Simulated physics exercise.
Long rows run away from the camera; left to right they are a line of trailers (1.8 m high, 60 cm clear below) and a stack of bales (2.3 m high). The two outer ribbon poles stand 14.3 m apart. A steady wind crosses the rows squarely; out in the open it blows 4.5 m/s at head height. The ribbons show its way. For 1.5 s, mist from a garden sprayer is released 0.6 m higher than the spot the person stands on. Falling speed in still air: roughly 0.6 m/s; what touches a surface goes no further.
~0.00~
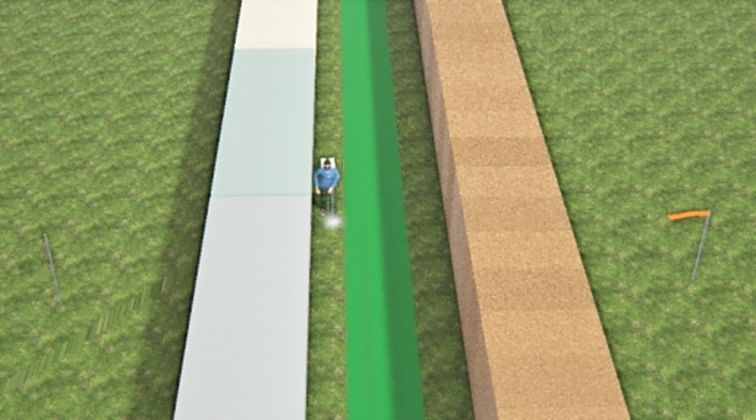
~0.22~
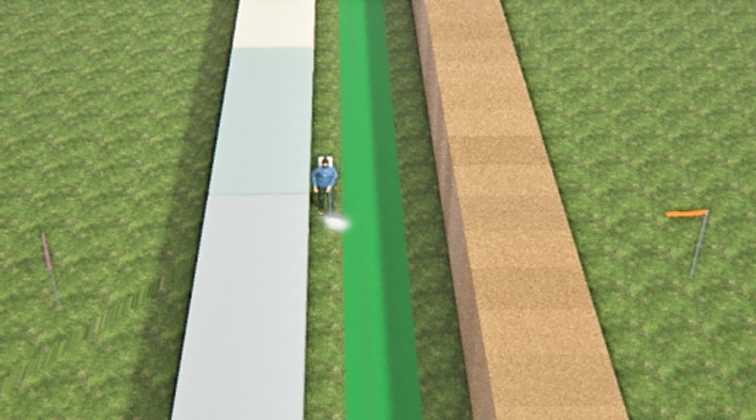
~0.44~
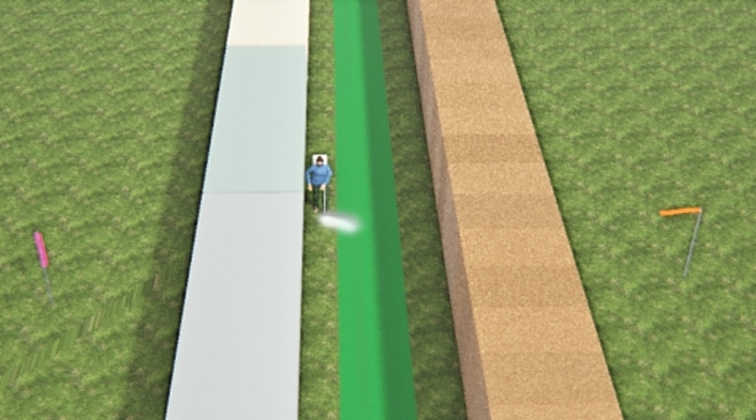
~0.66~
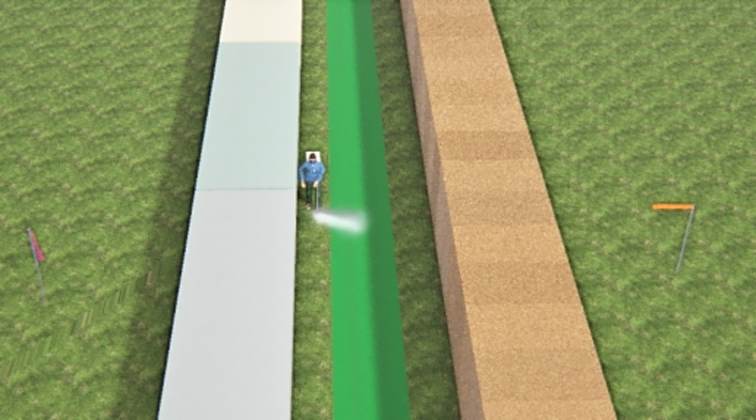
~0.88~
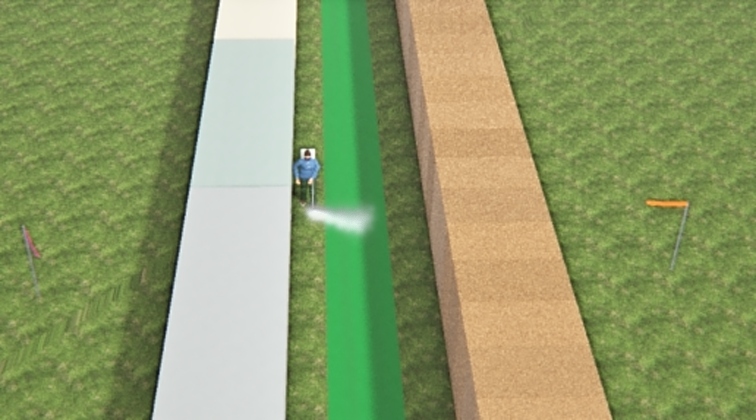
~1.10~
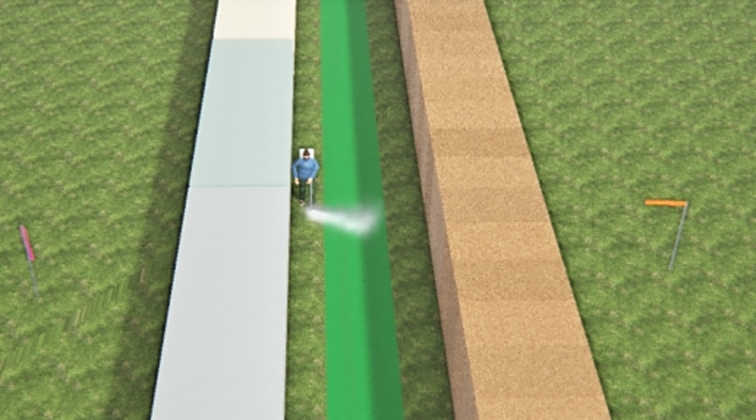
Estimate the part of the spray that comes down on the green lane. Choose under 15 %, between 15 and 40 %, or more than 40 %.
On the green lane: More than 40 %.
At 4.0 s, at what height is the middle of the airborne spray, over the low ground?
Roughly 0.6 m up.
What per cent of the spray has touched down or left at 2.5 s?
Some 55 per cent.
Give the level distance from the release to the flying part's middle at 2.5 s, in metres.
Roughly 1.5 m.
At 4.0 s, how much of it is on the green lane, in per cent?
About 75 %.
After 2.5 s, 56 % is no longer flying here, and 55 % lies on the green lane; the middle of what still flies is 0.4 m above the low ground, near (380, 218).
After 4.0 s, 84 % is no longer flying here, and 74 % lies on the green lane; the middle of what still flies is 0.6 m above the low ground, near (408, 209).
After 8.0 s, 98 % is no longer flying here, and 74 % lies on the green lane.
After 20.0 s, 100 % is no longer flying here, and 75 % lies on the green lane.
After 45.0 s, 100 % is no longer flying here, and 75 % lies on the green lane.
